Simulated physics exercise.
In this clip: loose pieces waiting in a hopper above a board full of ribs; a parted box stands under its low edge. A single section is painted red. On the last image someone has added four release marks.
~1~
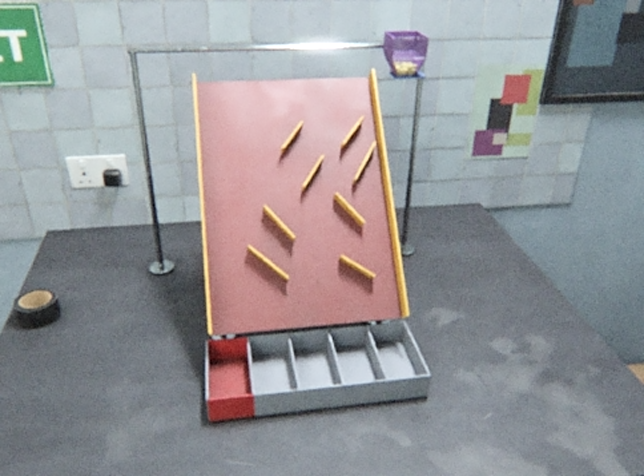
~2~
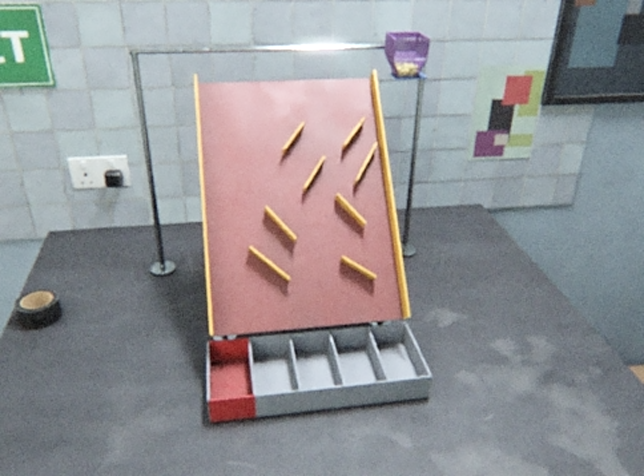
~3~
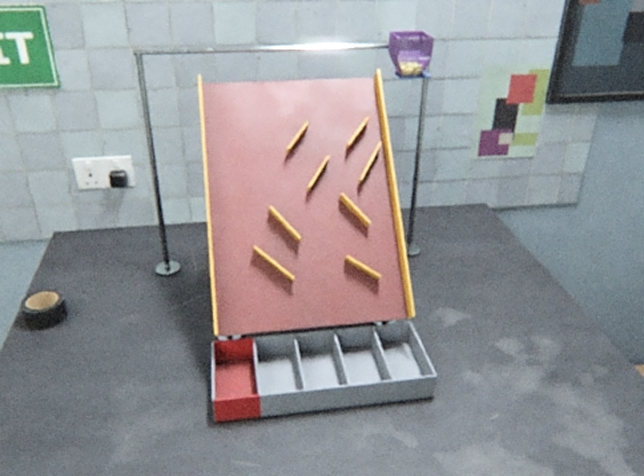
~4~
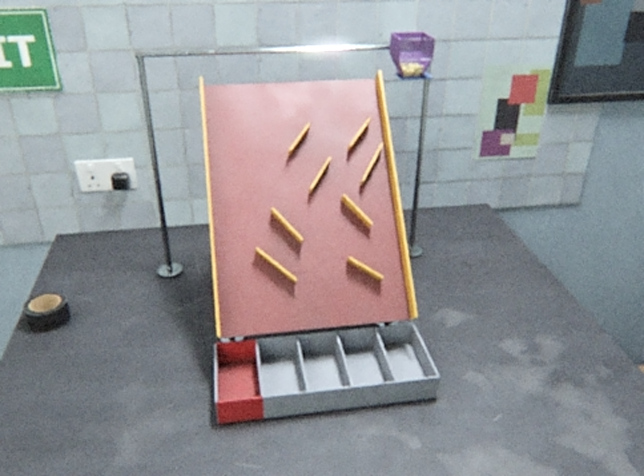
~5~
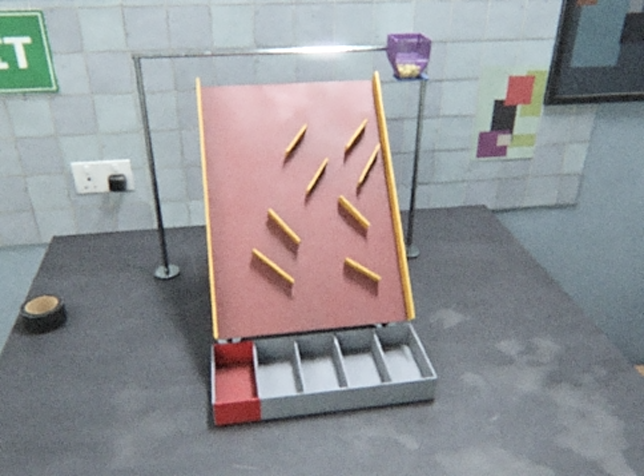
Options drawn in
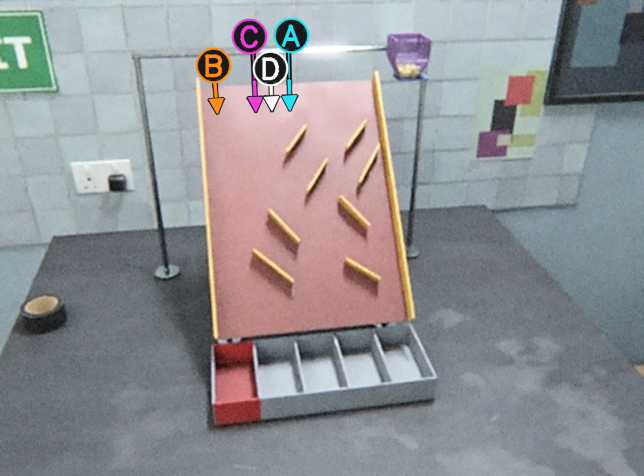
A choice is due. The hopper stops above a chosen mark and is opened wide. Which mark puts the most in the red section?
Mark B.
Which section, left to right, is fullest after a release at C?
It is the fourth one.
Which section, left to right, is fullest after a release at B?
The first from the left.
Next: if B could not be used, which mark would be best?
That would be A.
On the marked copy, mark A meets the board at (289, 105); mark B meets the board at (216, 108); mark C meets the board at (255, 106); mark D meets the board at (271, 105).
With A, close to half in the red section, close to half in other sections.
With B, the bulk in the red section, close to a quarter in other sections, only a few outside the box.
With C, close to a third in the red section, close to two thirds in other sections.
With D, close to a quarter in the red section, close to two thirds in other sections, a small share outside the box.
